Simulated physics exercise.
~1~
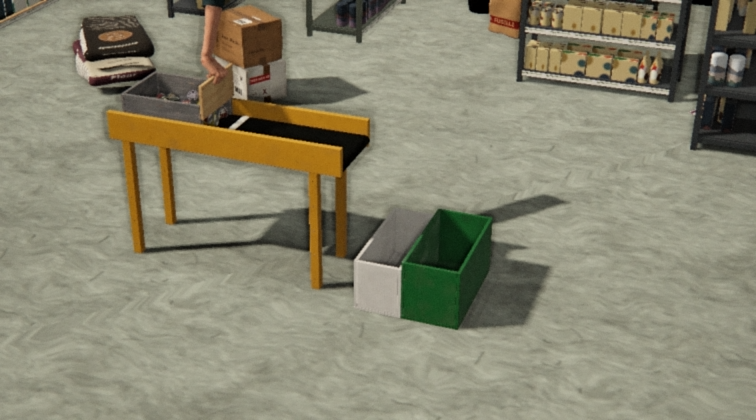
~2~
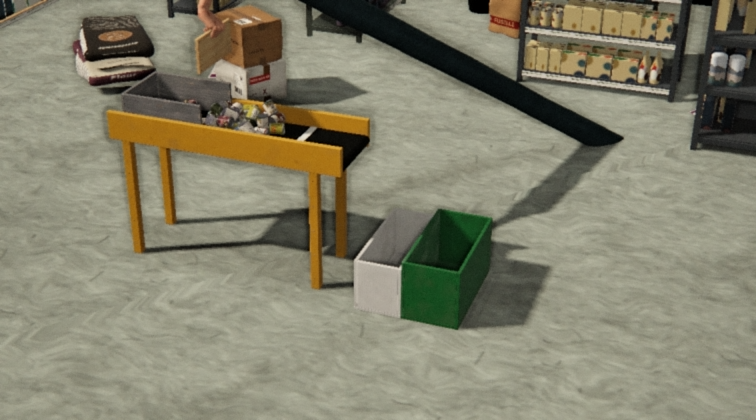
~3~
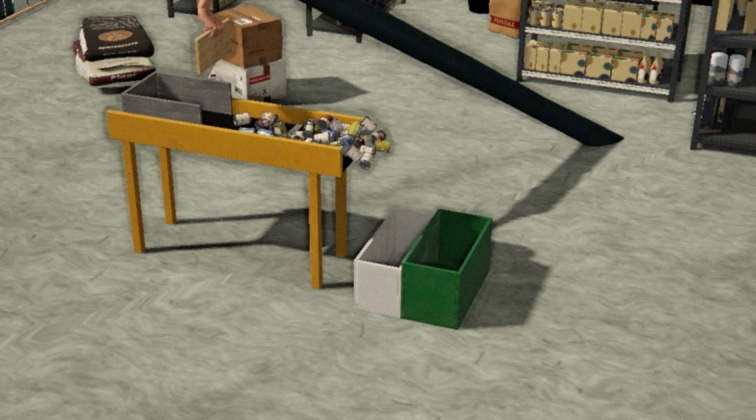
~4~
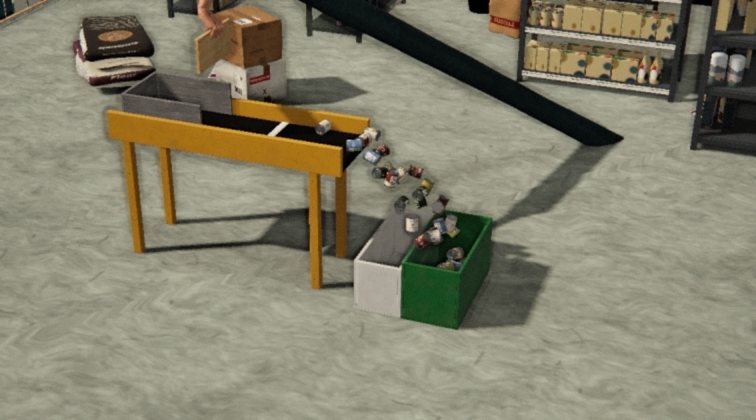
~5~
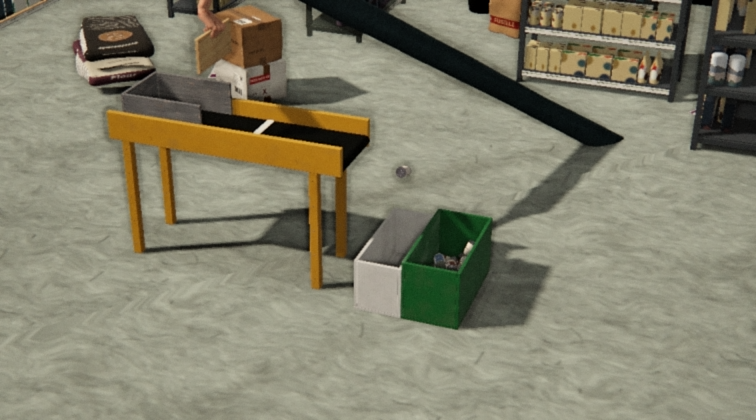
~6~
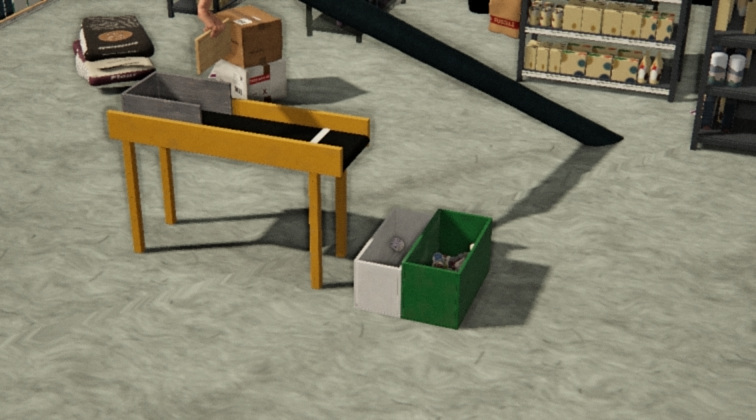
The clip shows a hand by a grey pen on an orange-framed table as its wooden gate lifts and a black belt carries small tins rightward. They spill off the end in a stream, nearly all landing in the green bin, with a last straggler dropping toward the white bin.
